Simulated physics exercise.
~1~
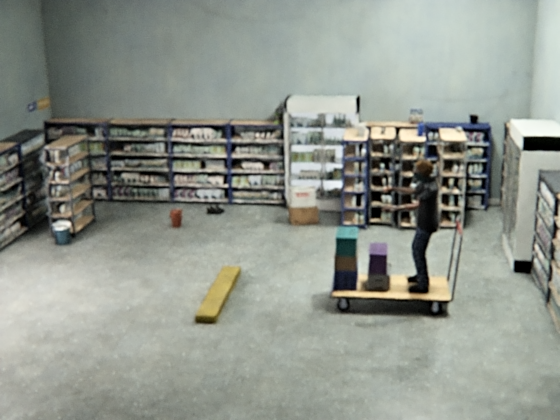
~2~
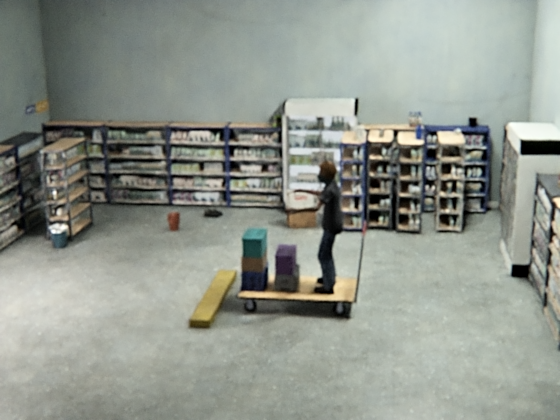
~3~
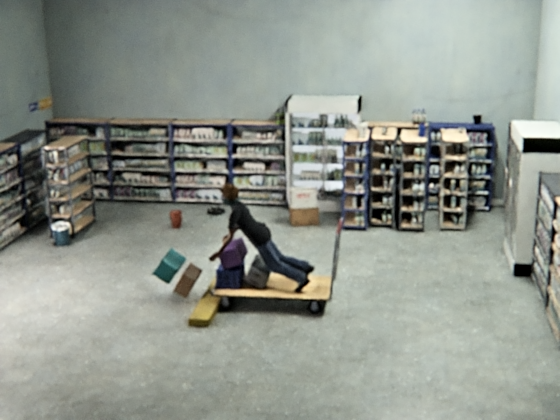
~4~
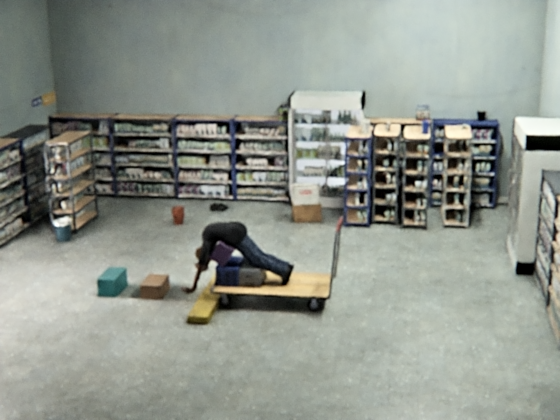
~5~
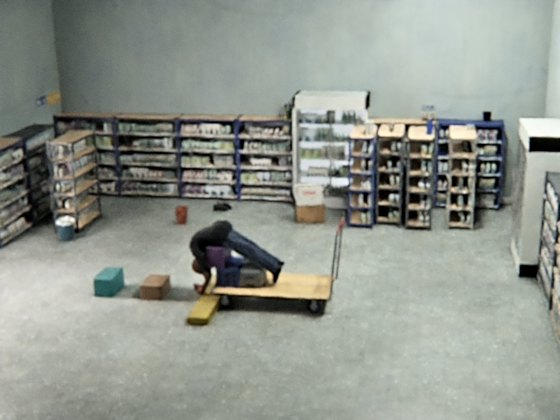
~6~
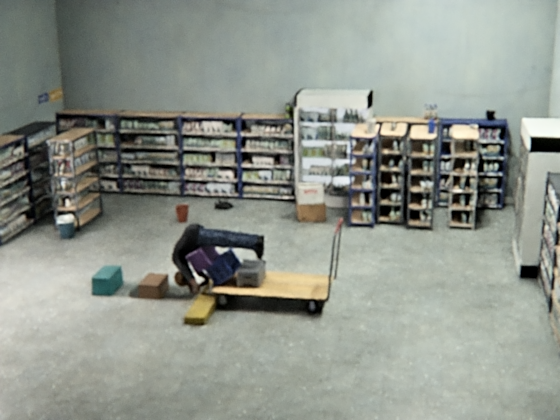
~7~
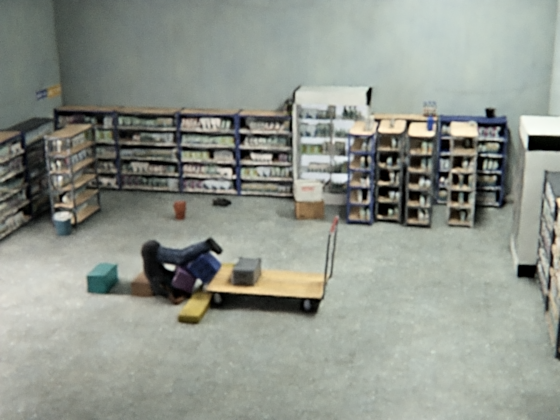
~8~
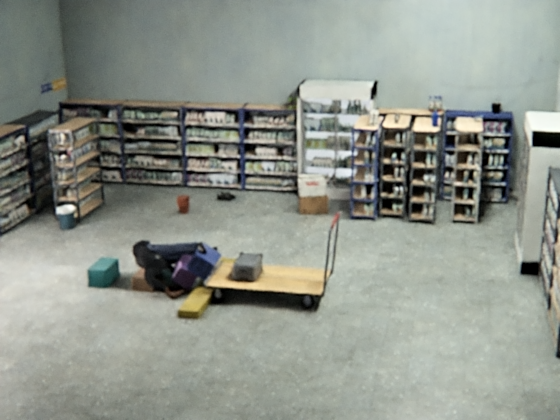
A flat cart carrying a standing figure and several stacked boxes rolls left across a grey floor lined with stocked shelves, toward a low yellow step. It stops against the step, and the figure pitches forward over the load while the teal and brown boxes fly off the front. Those two land upside down on the floor as the figure folds over the purple box, head down at the cart's edge. The figure then tips over the front with the purple and blue boxes. It ends crumpled on the floor among them, leaving a grey case on the deck.
